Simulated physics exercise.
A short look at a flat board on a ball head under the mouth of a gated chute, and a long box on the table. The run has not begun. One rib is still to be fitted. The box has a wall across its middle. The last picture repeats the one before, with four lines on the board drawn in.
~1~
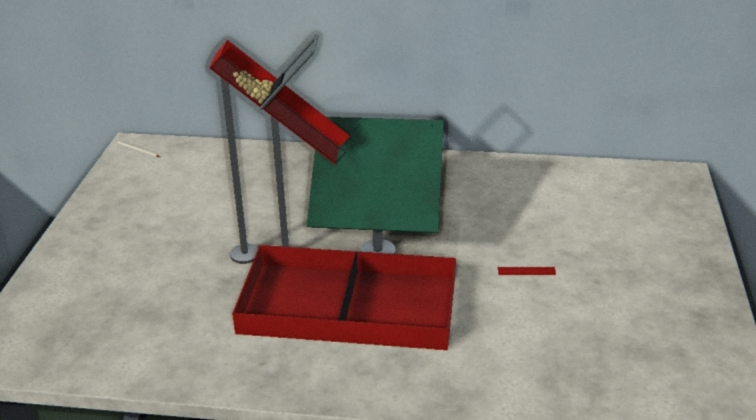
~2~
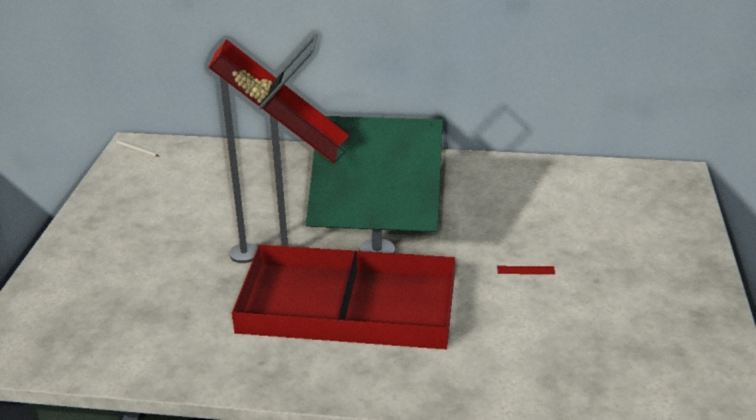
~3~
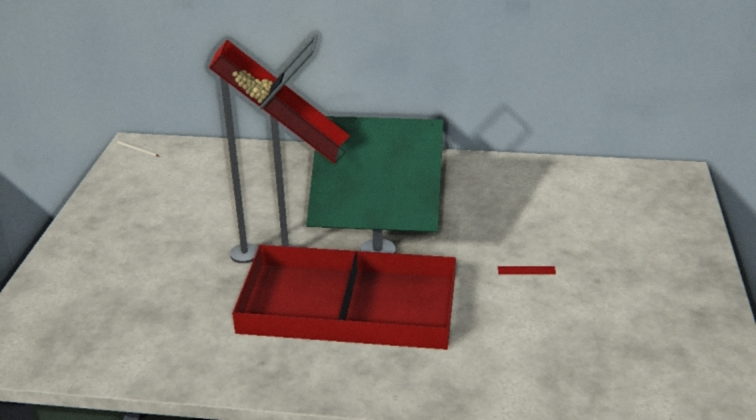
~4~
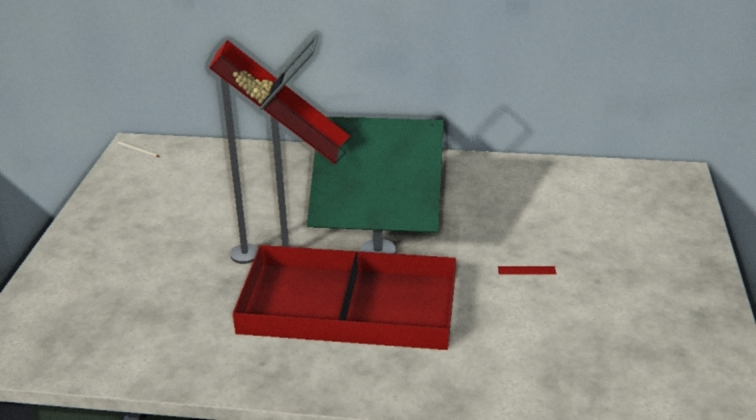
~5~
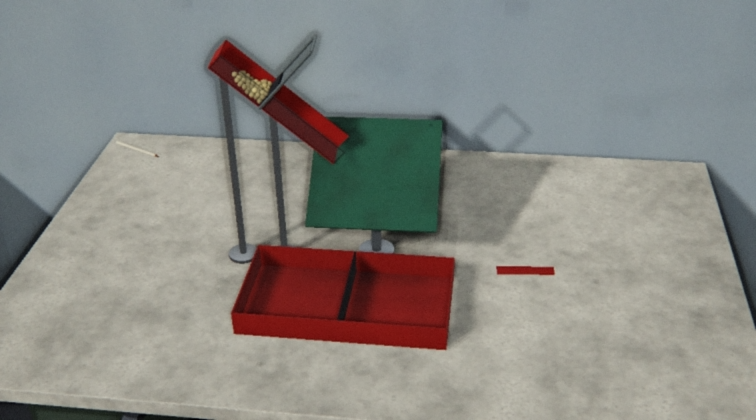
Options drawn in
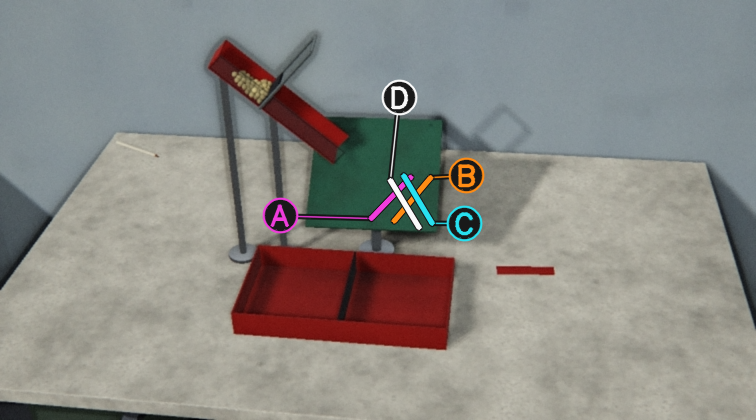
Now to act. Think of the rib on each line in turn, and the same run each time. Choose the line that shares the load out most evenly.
Take A.
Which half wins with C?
Right.
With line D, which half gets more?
Right.
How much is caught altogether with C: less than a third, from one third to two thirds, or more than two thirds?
It is more than two thirds.
On the marked copy, line A from (410, 177) to (371, 218); line B from (430, 177) to (394, 221); line C from (403, 175) to (432, 223); line D from (390, 180) to (419, 227).
If A is chosen, of what is caught, close to two thirds in the left half, close to a third in the right.
If B is chosen, of what is caught, only a few in the left half, all but a few in the right.
If C is chosen, of what is caught, only a few in the left half, all but a few in the right.
If D is chosen, of what is caught, a small share in the left half, all but a few in the right.
